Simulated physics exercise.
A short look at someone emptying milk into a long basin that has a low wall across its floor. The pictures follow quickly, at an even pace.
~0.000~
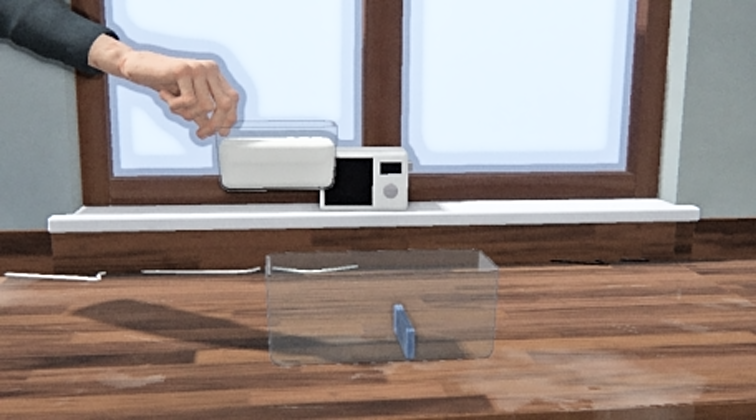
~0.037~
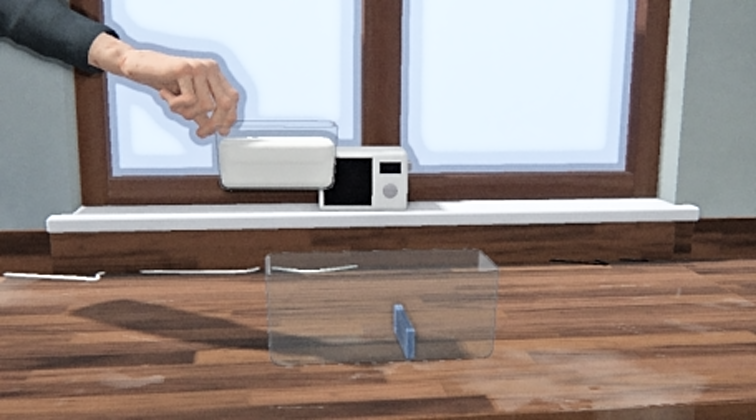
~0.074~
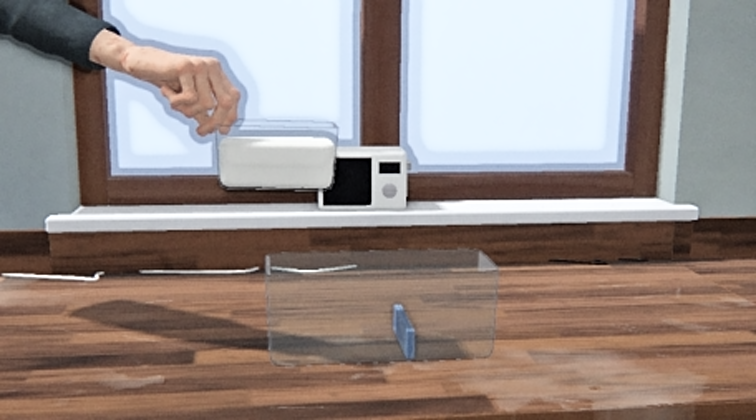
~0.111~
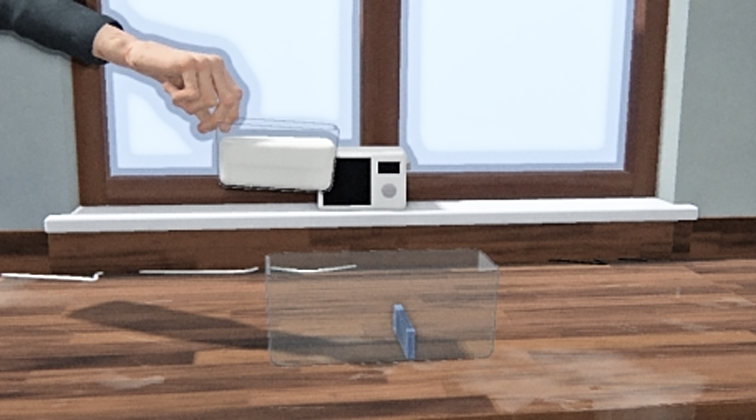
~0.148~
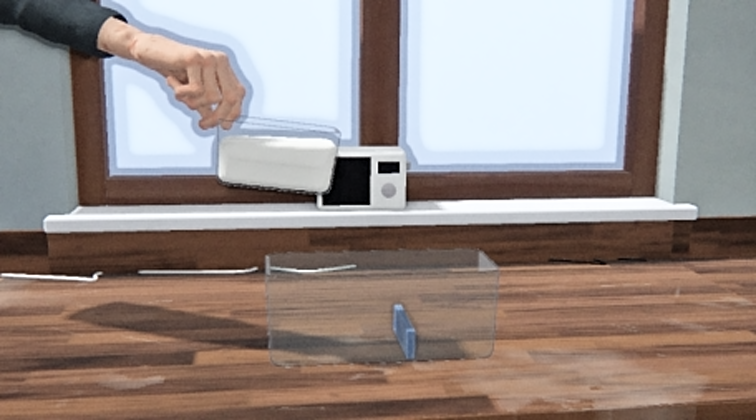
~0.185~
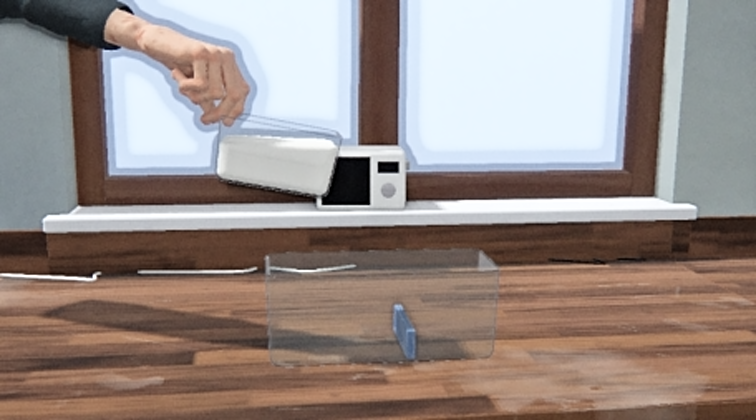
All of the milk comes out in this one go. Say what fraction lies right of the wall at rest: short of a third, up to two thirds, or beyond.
The share right of the wall is under a third.
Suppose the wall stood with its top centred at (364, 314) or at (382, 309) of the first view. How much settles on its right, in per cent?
In turn 70 and 55 in a hundred.
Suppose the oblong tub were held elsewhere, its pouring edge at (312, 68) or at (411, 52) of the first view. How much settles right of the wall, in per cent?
First some 10, then 60 per cent.
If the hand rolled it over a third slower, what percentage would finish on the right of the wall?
Close to 30 per cent.
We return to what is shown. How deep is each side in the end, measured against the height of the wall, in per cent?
Left: 60 %. Right: 20 %.
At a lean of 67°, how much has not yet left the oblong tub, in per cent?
Roughly 60 in a hundred.
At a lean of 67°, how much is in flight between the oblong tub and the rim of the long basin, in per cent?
Some 35 per cent.
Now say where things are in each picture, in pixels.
In the first picture, tilt 0°; pouring edge (335, 125); surface from (221, 142) to (333, 141); the long basin's rim runs from (267, 266) to (489, 261); the wall's top is at (404, 318).
In the second picture, tilt 0°; pouring edge (336, 126); surface from (220, 142) to (333, 142).
In the third picture, tilt 2°; pouring edge (336, 127); surface from (220, 141) to (332, 142).
In the fourth picture, tilt 4°; pouring edge (337, 129); surface from (220, 141) to (334, 142).
In the fifth picture, tilt 7°; pouring edge (338, 132); surface from (221, 140) to (334, 143).
In the sixth picture, tilt 11°; pouring edge (339, 136); surface from (221, 140) to (335, 144).
A moment on, the oblong tub is tipped part way and 59 per cent is still to pour, 4 is left of the wall and 0 right of it.
Next, the oblong tub is tipped on its side and 14 per cent is still to pour, 58 is left of the wall and 17 right of it.
Then the oblong tub is tipped on its side and 3 per cent is still to pour, 71 is left of the wall and 17 right of it.
Later the oblong tub is tipped on its side and 0 per cent is still to pour, 76 is left of the wall and 18 right of it.
In the end 77 per cent lies left of the wall, 18 right of it and 5 outside.
